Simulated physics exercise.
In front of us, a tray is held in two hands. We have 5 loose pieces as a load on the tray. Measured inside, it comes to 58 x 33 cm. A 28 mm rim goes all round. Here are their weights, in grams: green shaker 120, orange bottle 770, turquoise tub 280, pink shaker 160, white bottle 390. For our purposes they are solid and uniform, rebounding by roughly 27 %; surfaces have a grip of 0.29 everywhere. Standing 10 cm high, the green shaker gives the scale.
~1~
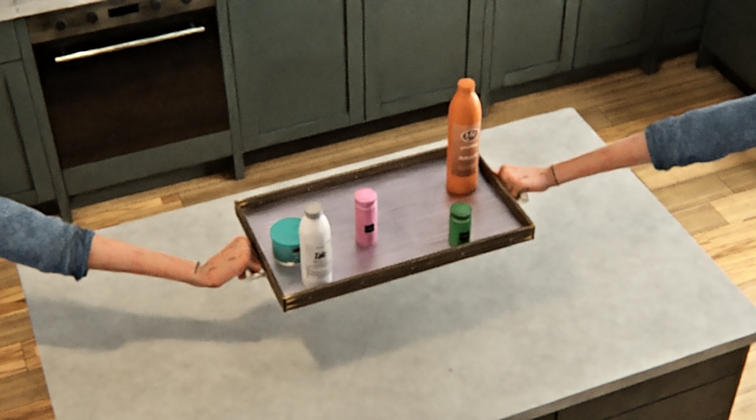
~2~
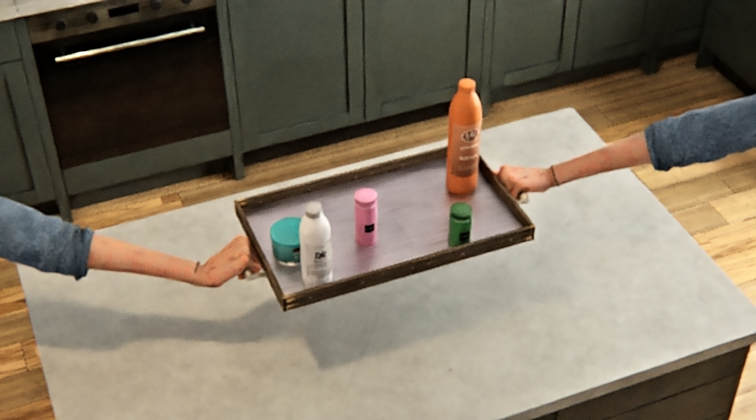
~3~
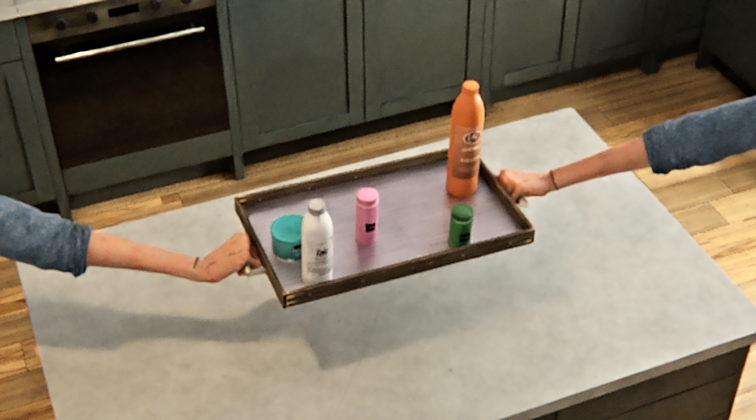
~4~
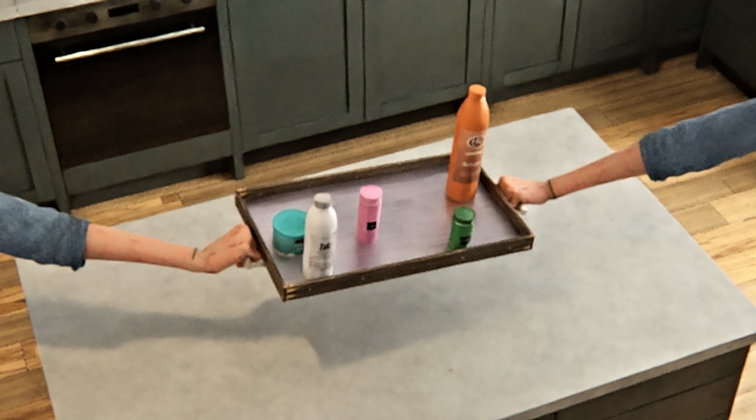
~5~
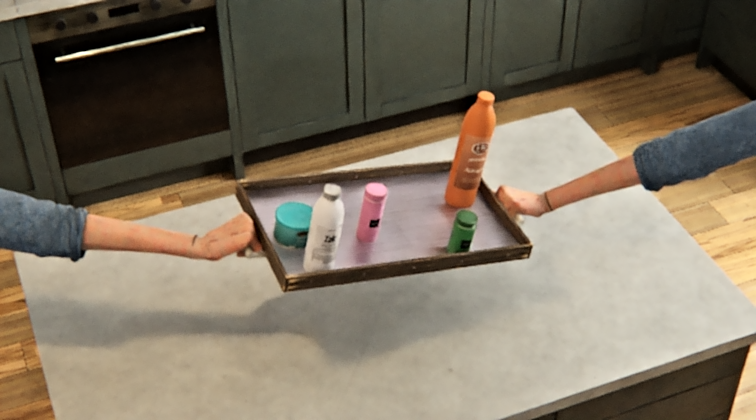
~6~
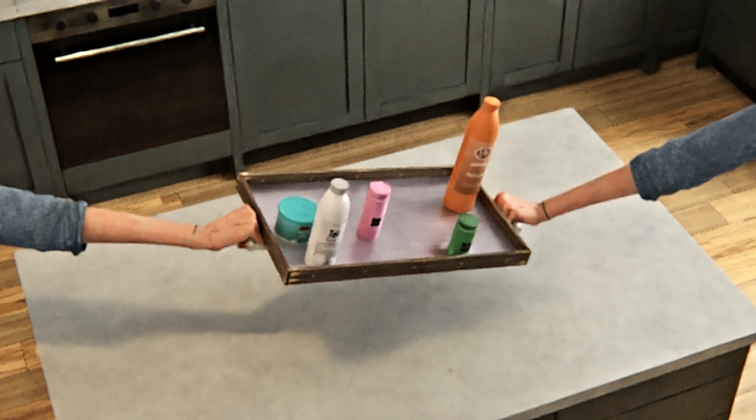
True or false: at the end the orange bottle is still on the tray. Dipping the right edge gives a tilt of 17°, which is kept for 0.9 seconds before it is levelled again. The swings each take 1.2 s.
False.
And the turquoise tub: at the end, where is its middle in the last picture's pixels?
Around (365, 221).
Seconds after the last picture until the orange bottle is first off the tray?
Somewhere about 0.6 s.
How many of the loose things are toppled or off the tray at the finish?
Total count: 1.
Then, 0.80 s after the last picture, tray at 17°, right edge down; orange bottle now off the tray; white bottle slid 5 cm; pink shaker slid 4 cm.
Then, 1.50 s after the last picture, tray at 15°, right edge down; white bottle slid 16 cm; pink shaker slid 15 cm; turquoise tub slid 15 cm.
At rest, off the tray, orange bottle; not toppled but over 5 cm from the start, green shaker, turquoise tub, pink shaker and white bottle. Seen from the same camera at the end, orange bottle near (525, 243).
